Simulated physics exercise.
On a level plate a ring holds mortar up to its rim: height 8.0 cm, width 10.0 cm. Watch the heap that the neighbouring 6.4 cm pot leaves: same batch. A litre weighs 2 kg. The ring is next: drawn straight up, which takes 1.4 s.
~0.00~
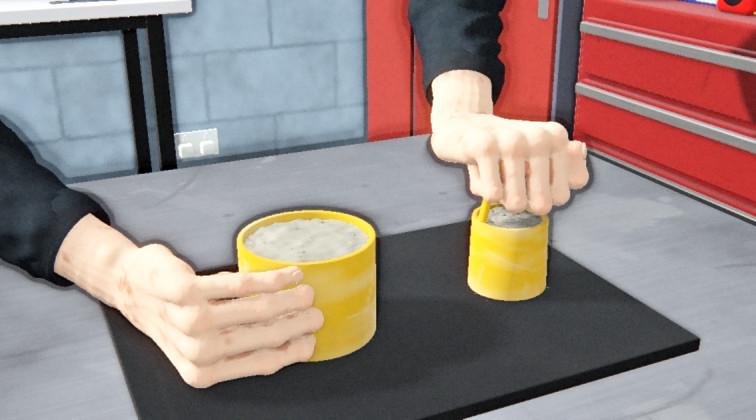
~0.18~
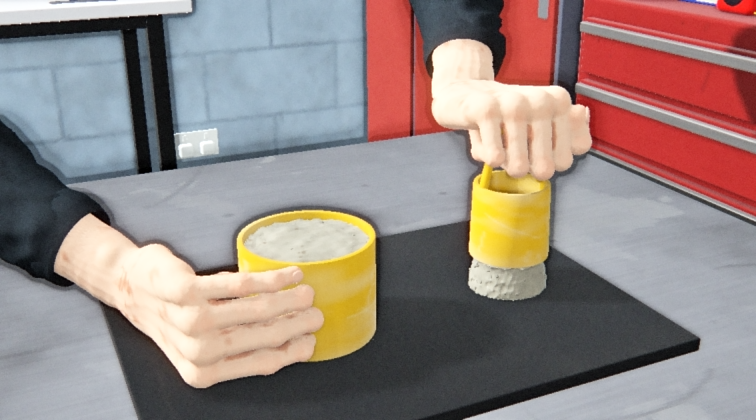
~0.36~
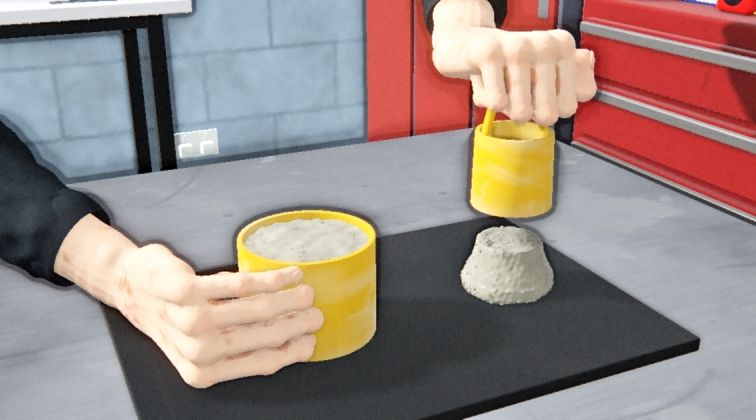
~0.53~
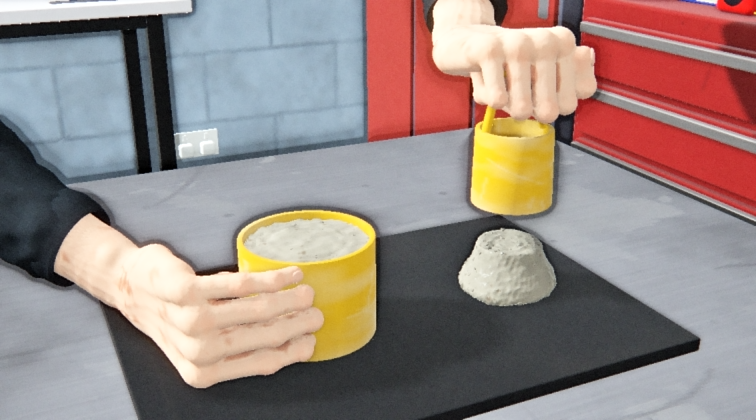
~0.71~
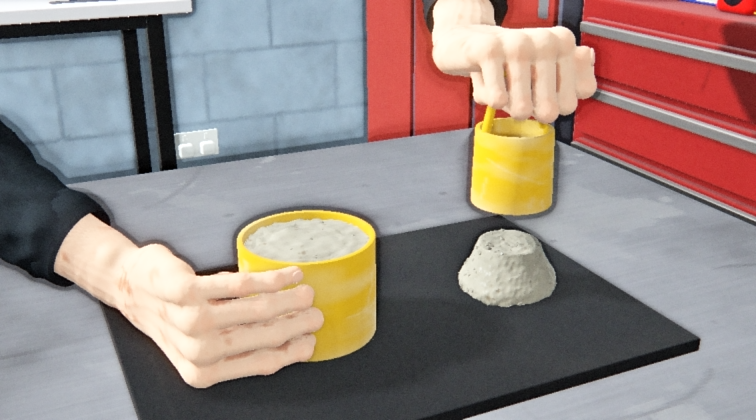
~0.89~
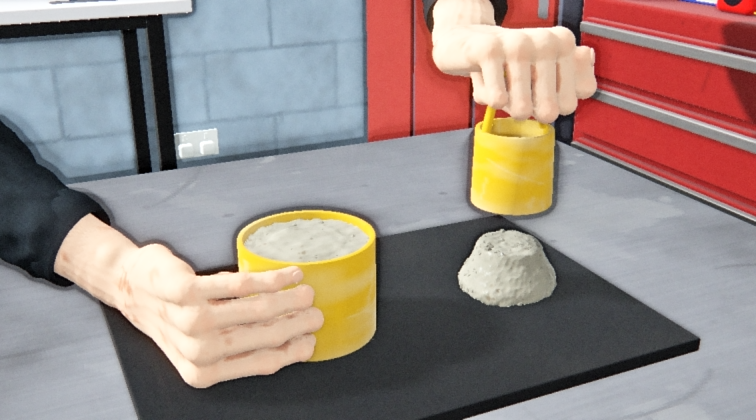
On a dark plate on a grey workbench, one hand rests against a wide yellow ring filled with grey mortar, while another grips a smaller yellow pot to its right. The right hand lifts the pot straight up, uncovering a mortar heap that widens and sinks slightly, while the ring stays still.
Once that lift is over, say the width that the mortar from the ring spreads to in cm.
It comes to near 15.4 cm.
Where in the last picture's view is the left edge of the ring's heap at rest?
Around (215, 340).
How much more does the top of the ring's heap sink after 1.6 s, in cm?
Some 0.5 cm.
By 1.2 s, the ring is up 1.5 cm; the mortar has come down 0.1 cm to 7.9 cm and is 10 cm wide.
By 1.6 s, the ring is up 5.1 cm; the mortar has come down 2.4 cm to 5.6 cm and is 15 cm wide.
By 1.9 s, the ring is up 7.8 cm; the mortar has come down 2.8 cm to 5.2 cm and is 15 cm wide.
By 2.4 s, the ring is clear; the mortar has come down 2.8 cm to 5.2 cm and is 15 cm wide.
By 2.9 s, at rest, the ring is clear; the mortar has come down 2.9 cm to 5.1 cm and is 15 cm wide.
